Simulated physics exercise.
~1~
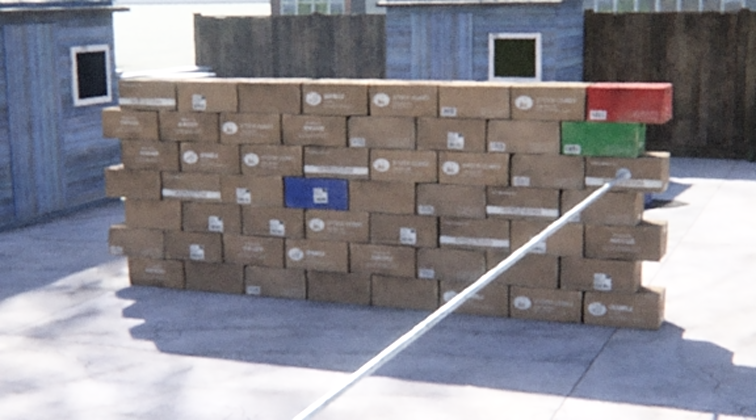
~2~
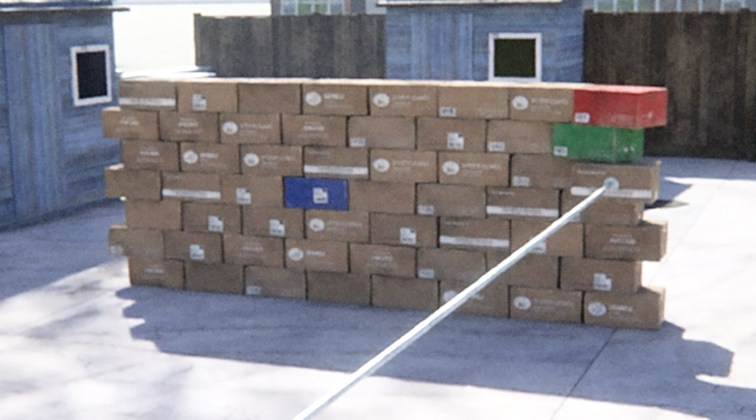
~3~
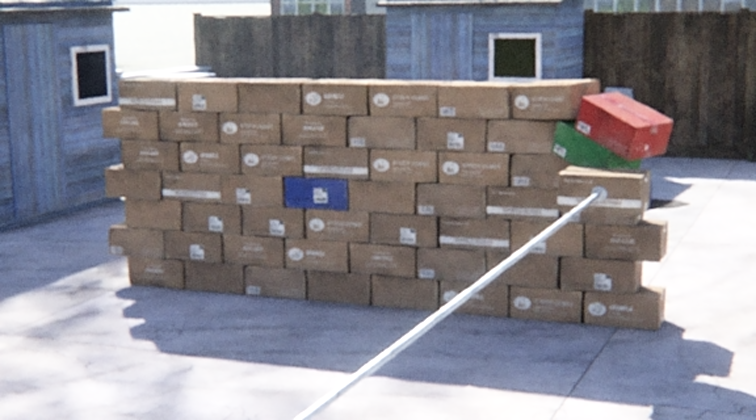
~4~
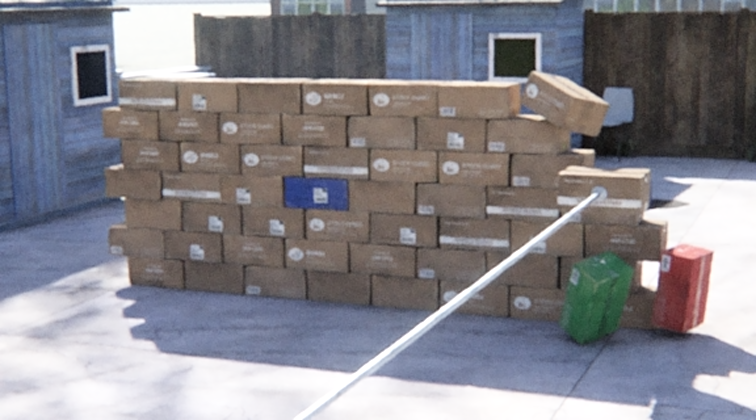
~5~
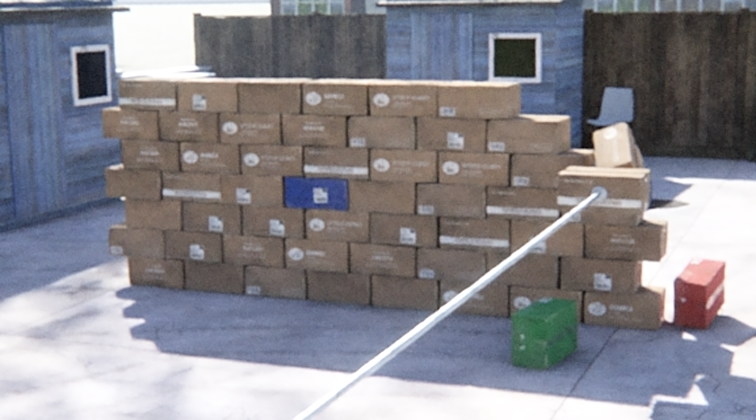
In a sunlit paved yard with blue wooden sheds and a dark fence behind, a long wall of brown cartons is seen from the front, slightly above. A red carton sits at the top right corner with a green one just beneath it, and a blue one is set near the middle. A pale metal arm draws out the brown carton under the green one, toward the viewer. The green and red cartons tip and tumble to the ground, and a brown carton from the top row topples after them. Finally, green and red lie on the paving, while blue stays put.
